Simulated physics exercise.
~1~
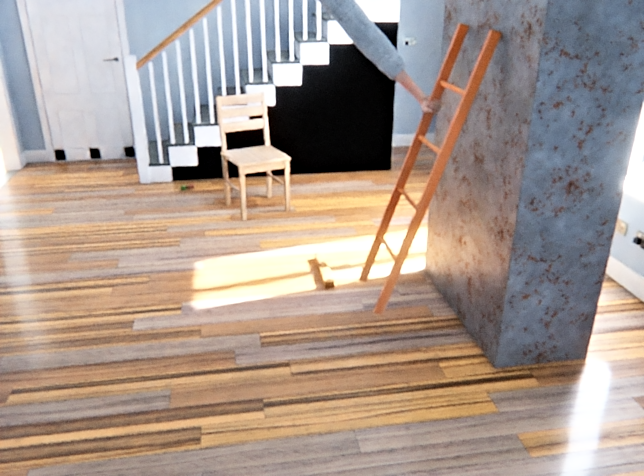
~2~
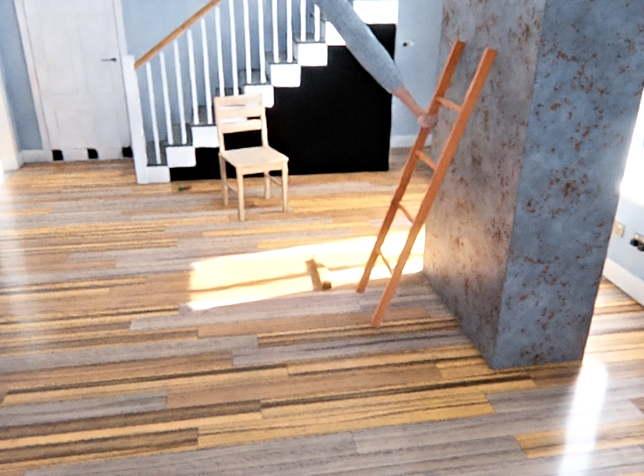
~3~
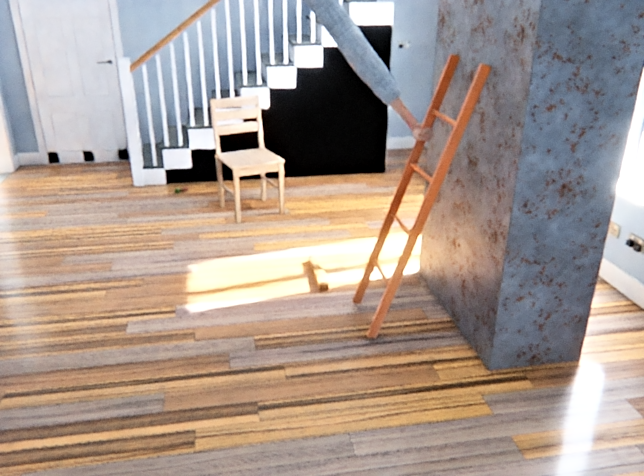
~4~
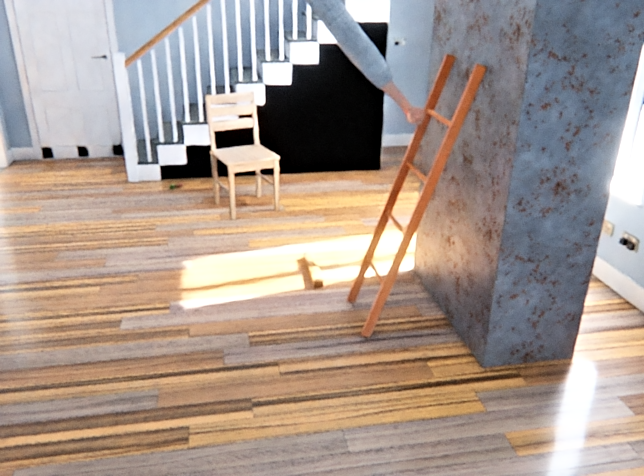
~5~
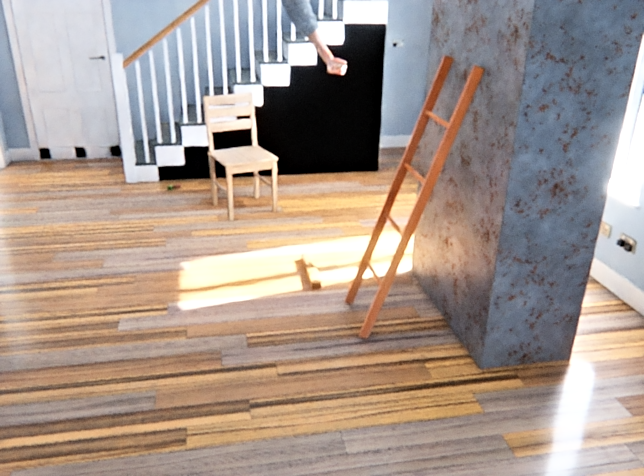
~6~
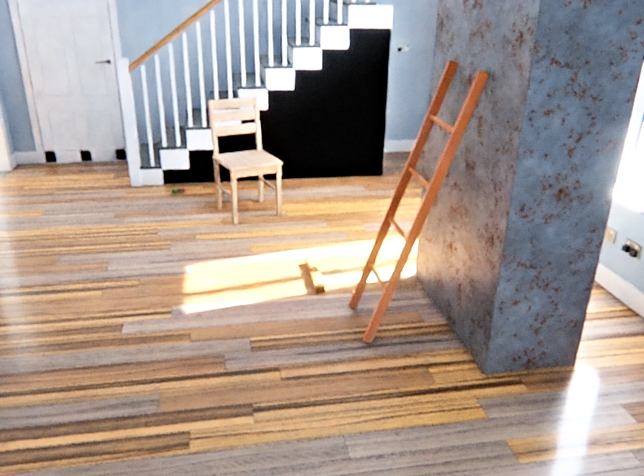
An orange wooden ladder leans at a slant against a mottled blue-grey pillar, right of centre in a bright room with a striped wood floor, seen from slightly above by a gently swaying camera. A pale wooden chair stands before a white staircase with a black side, and a small strip of wood lies in a patch of sunlight near the ladder's feet. A hand reaching in from the top holds the ladder as it slides down slightly. The hand then lets go, draws back and leaves the view. The ladder stays leaning on the pillar.
